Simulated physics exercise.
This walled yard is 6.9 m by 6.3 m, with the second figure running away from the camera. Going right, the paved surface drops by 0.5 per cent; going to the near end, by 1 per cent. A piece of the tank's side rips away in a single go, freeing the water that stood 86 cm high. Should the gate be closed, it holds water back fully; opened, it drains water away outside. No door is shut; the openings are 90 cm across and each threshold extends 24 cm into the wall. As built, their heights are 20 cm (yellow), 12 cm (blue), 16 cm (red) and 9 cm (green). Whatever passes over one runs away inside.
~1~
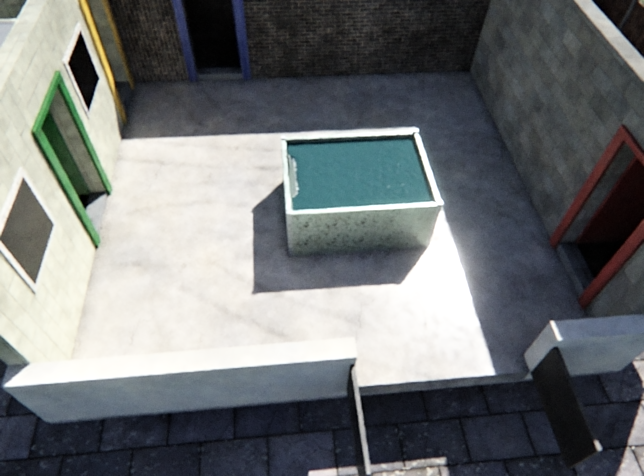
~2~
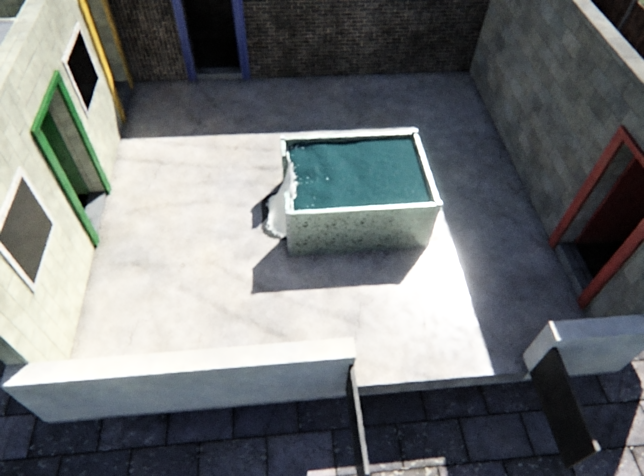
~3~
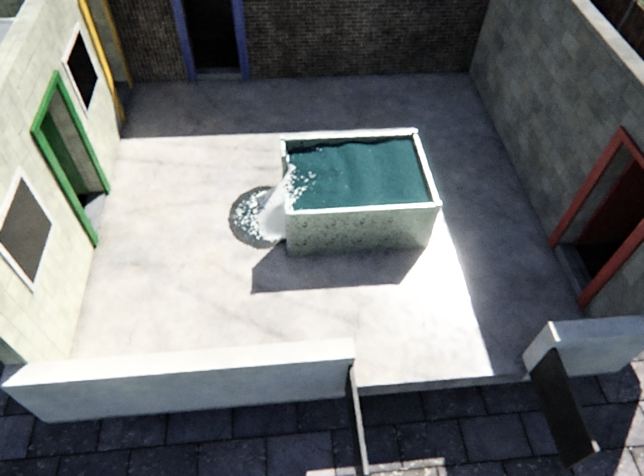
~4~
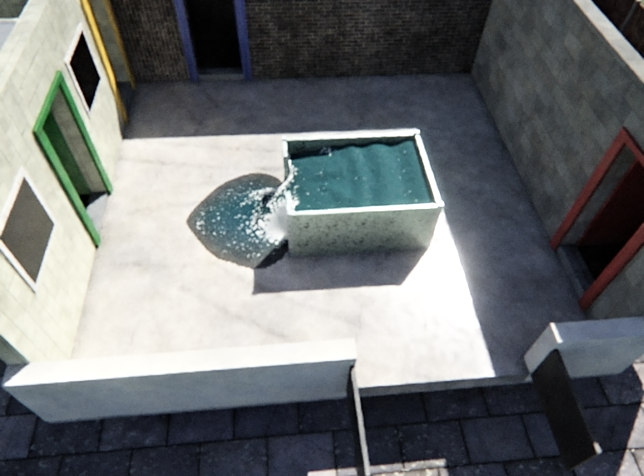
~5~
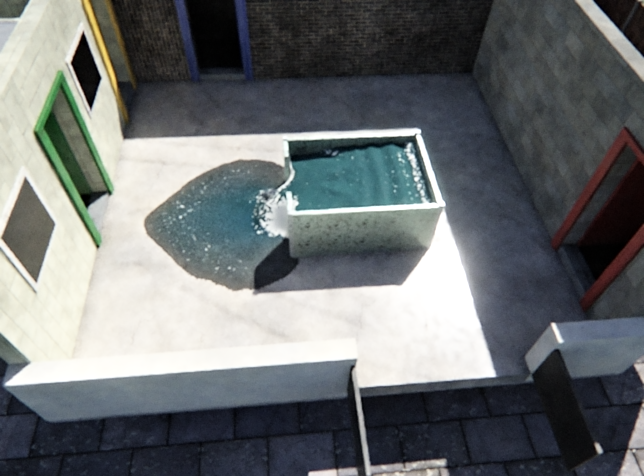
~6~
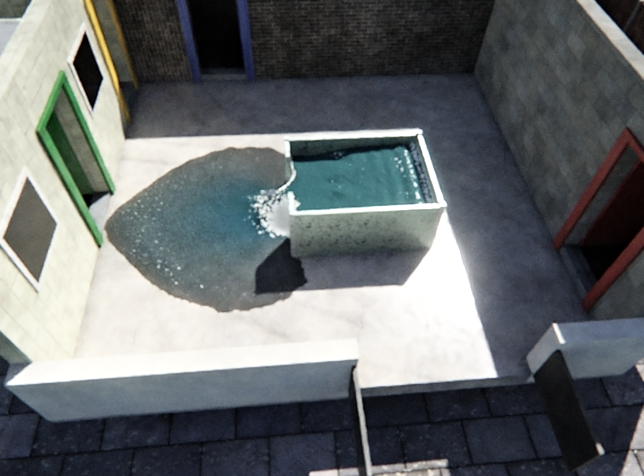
Water bursts from the left side of a pale rectangular tank of teal water in the middle of a walled, sunlit yard, seen from above by a still camera. A green-framed doorway stands on the left, a blue one at the back and a red one on the right. The water pours out, foams beside the tank and spreads leftward in a widening pool, while the tank's level sinks.
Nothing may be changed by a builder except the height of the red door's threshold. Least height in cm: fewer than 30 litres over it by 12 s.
Approx. 6.5 cm.
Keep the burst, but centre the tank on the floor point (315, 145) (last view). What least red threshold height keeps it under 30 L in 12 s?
Then about 6.5 centimetres at the least.
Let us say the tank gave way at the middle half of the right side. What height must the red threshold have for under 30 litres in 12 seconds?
Then the minimum is about 17 cm.
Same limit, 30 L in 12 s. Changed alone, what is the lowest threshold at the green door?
I'd raise green to close to 23 cm.
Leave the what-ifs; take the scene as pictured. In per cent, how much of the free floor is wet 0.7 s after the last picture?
Approximately 30 %.
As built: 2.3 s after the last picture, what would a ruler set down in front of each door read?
Door by door, in centimetres - yellow 13, blue 7, red 0, green 20.
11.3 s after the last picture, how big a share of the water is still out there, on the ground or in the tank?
What remains is some 82 per cent of the water.
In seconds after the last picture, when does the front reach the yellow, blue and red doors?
Yellow: 0.9 s; blue: 2.0 s; red: 5.0 s.
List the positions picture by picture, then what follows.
In the first picture, still water, 86 cm deep, in the tank at (357, 173); the red door at (599, 230) is dry.
In the second picture, the front is at (271, 232), 0.3 m from the gap at (289, 203); 0.2 m2 of floor is wet, 86 cm left at the back.
In the third picture, the front is at (235, 225), 0.8 m from the gap at (288, 204); 0.7 m2 of floor is wet, 86 cm left at the back.
In the fourth picture, the gap is at (290, 205), the front 1.5 m out at (193, 225); the back of the tank holds 85 cm.
In the fifth picture, water pours out at (291, 205) and has run 2.2 m, to (151, 227); about 5 cm deep outside, 78 cm at the back.
In the sixth picture, water pours out at (292, 204) and has run 2.8 m, to (112, 229); about 4 cm deep outside, 72 cm at the back; the red door at (602, 233), 4.2 m from the gap, is still 4.1 m from the nearest water.
Then, 0.7 s after the last picture water covers 30 % of the floor, deepest (38 cm) near (281, 220); it has not reached the red door.
Then, 2.3 s after the last picture water covers 35 % of the floor, deepest (26 cm) near (67, 391); it has not reached the red door.
Then, 11.3 s after the last picture water covers 100 % of the floor, deepest (11 cm) near (554, 272); 10 cm at the red door, 0 litres in over its 16 cm threshold.
At the red door as built, the water peaked near 12 cm, 5.3 s after the last picture.
With a threshold of 6 cm, 39 litres would have come in within the 12 s; with 7.5 cm, 16 litres. So under 30 litres takes about 6.5 cm.
